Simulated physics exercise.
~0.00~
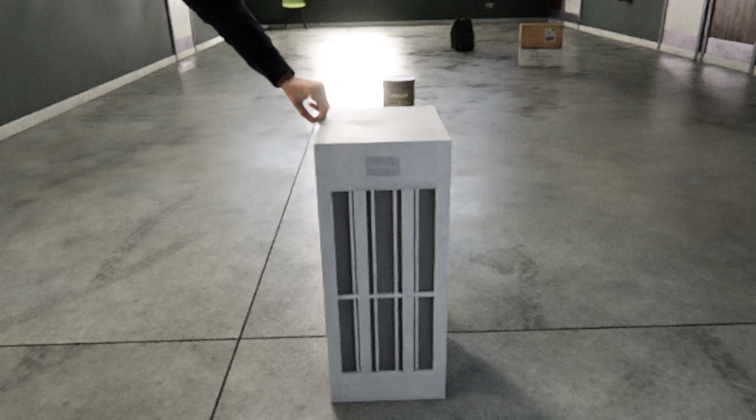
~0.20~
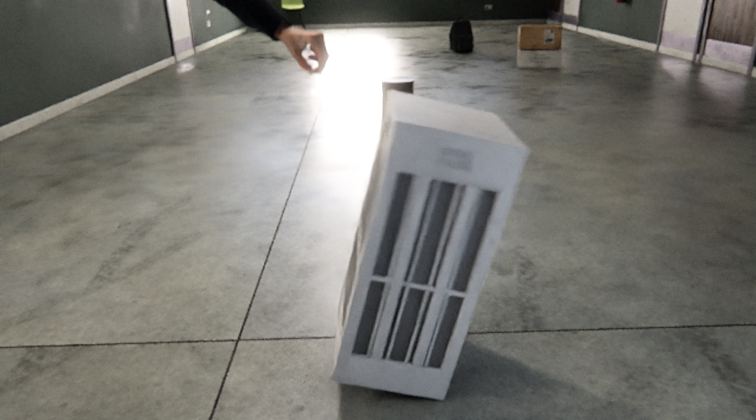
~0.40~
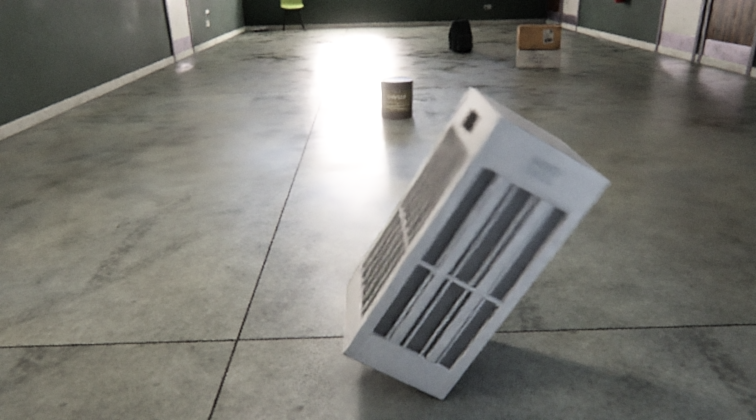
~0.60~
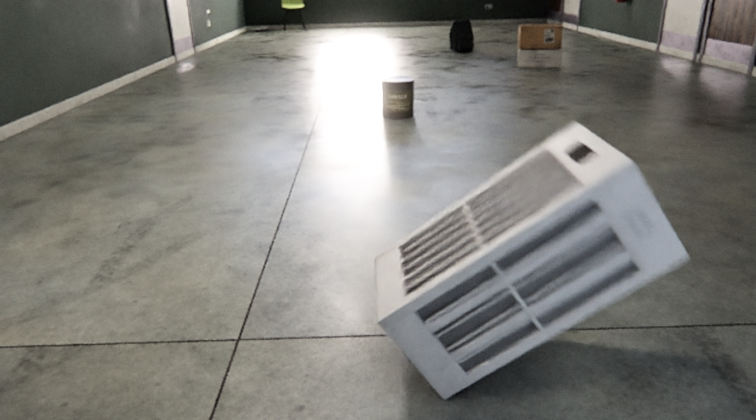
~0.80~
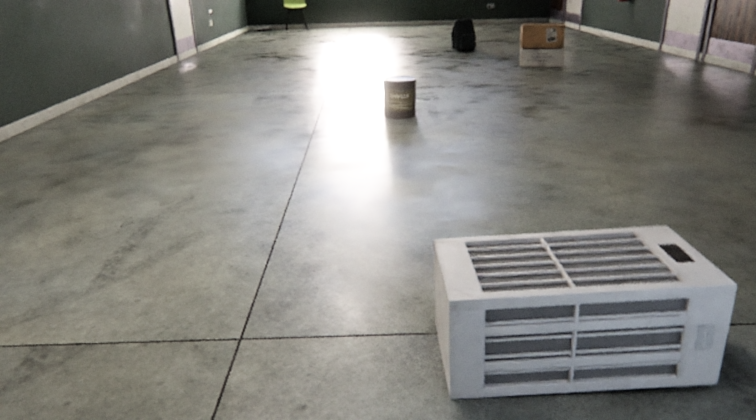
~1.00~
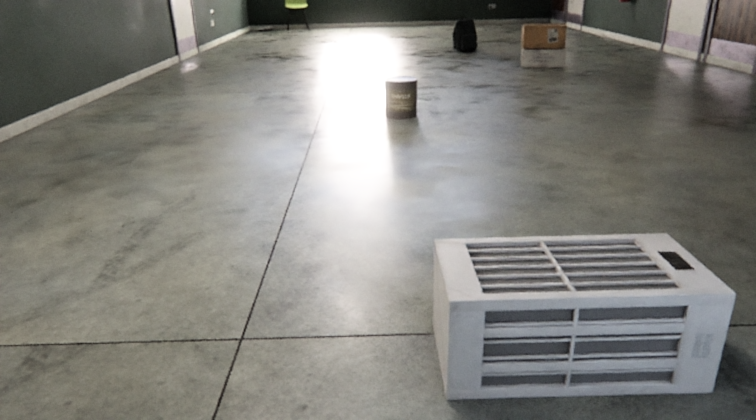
Tall white slatted crate tipping to the right after a hand's quick push, toppling over and coming to rest on its side.
